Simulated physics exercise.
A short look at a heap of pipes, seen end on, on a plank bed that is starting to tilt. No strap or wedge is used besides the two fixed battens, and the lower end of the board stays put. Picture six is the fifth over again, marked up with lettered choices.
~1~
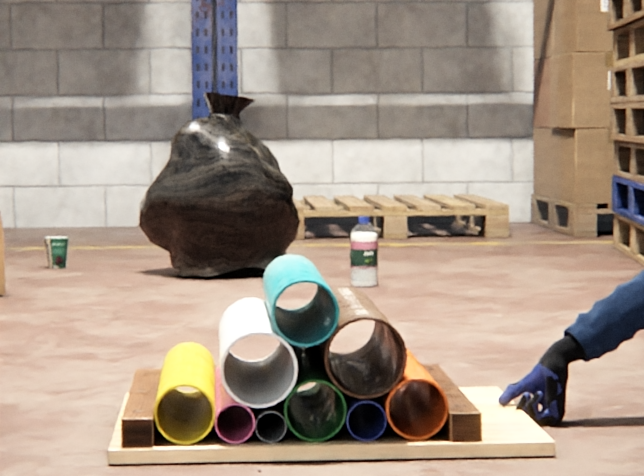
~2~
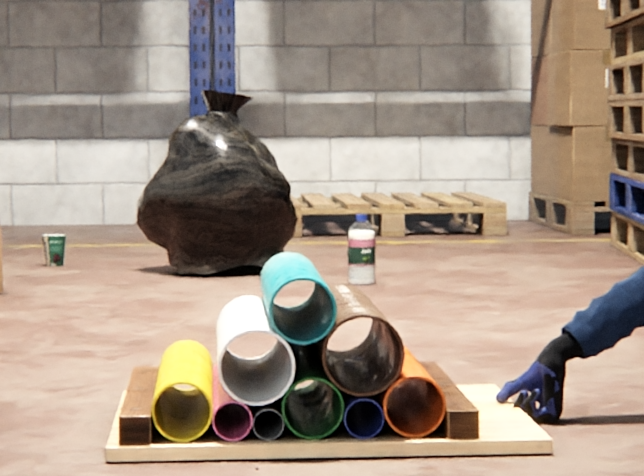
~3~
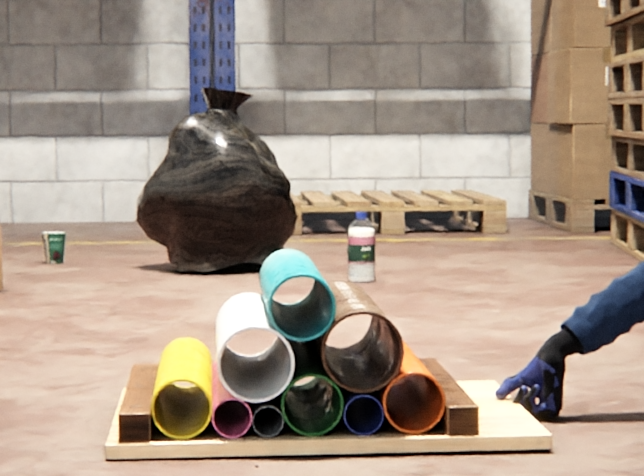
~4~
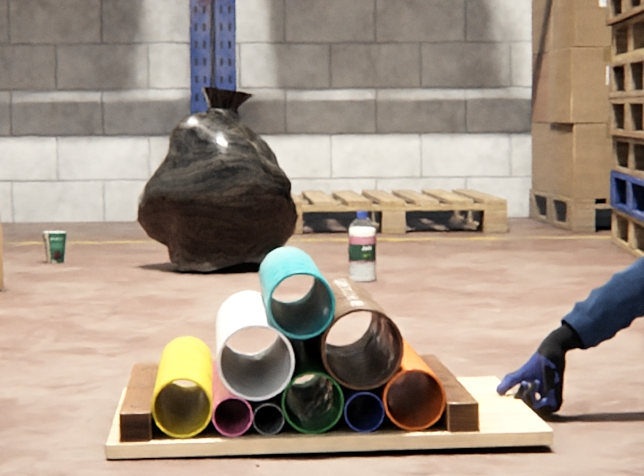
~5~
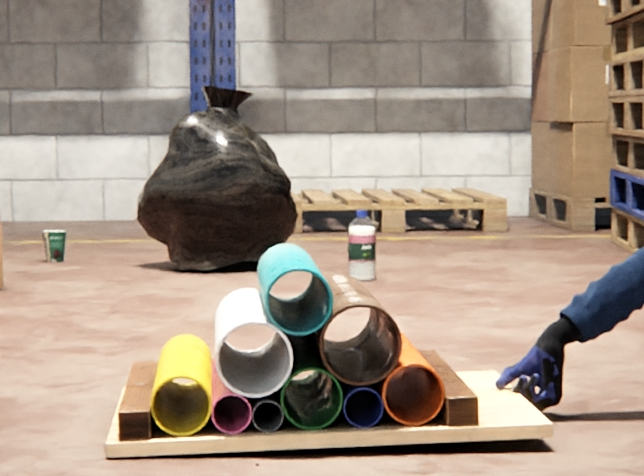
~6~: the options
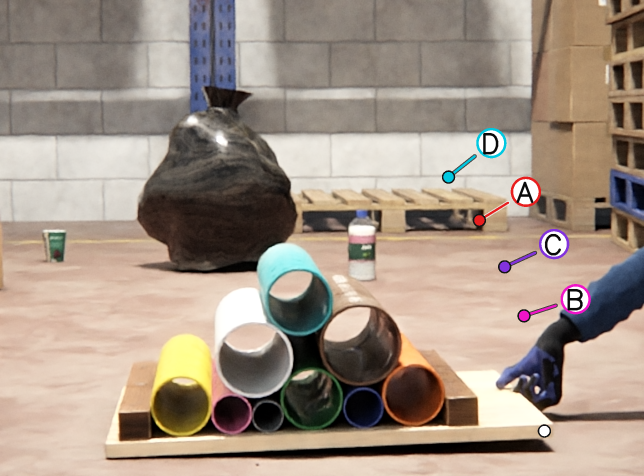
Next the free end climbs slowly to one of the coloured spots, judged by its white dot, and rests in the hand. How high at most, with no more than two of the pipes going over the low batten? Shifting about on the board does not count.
Mark D is as high as it can go.
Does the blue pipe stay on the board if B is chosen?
The blue pipe: Yes.
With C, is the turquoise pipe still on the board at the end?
The turquoise pipe: Yes.
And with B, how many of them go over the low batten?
It comes to none.
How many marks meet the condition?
Four of them.
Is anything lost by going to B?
At B: No.
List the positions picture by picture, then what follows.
Grey pipe (271, 427); green pipe (315, 411), in the first frame.
Orange pipe (414, 406), in the second frame.
Board (320, 403); orange pipe (414, 403); turquoise pipe (302, 307), in the third frame.
Board (320, 400); yellow pipe (182, 407); pink pipe (232, 416), in the fourth frame.
Board (319, 397); yellow pipe (181, 405); pink pipe (231, 413), in the fifth frame.
On the marked copy, A at (480, 220); B at (524, 316); C at (505, 267); D at (449, 177); the white dot at (544, 431).
With D. Early on, board at 20°.
Further on, board at 38°.
At the end, board at 38°, two over the low batten (white, turquoise).
As for the rest, A two over the low batten (white, turquoise); B none over the low batten; C one over the low batten (white).
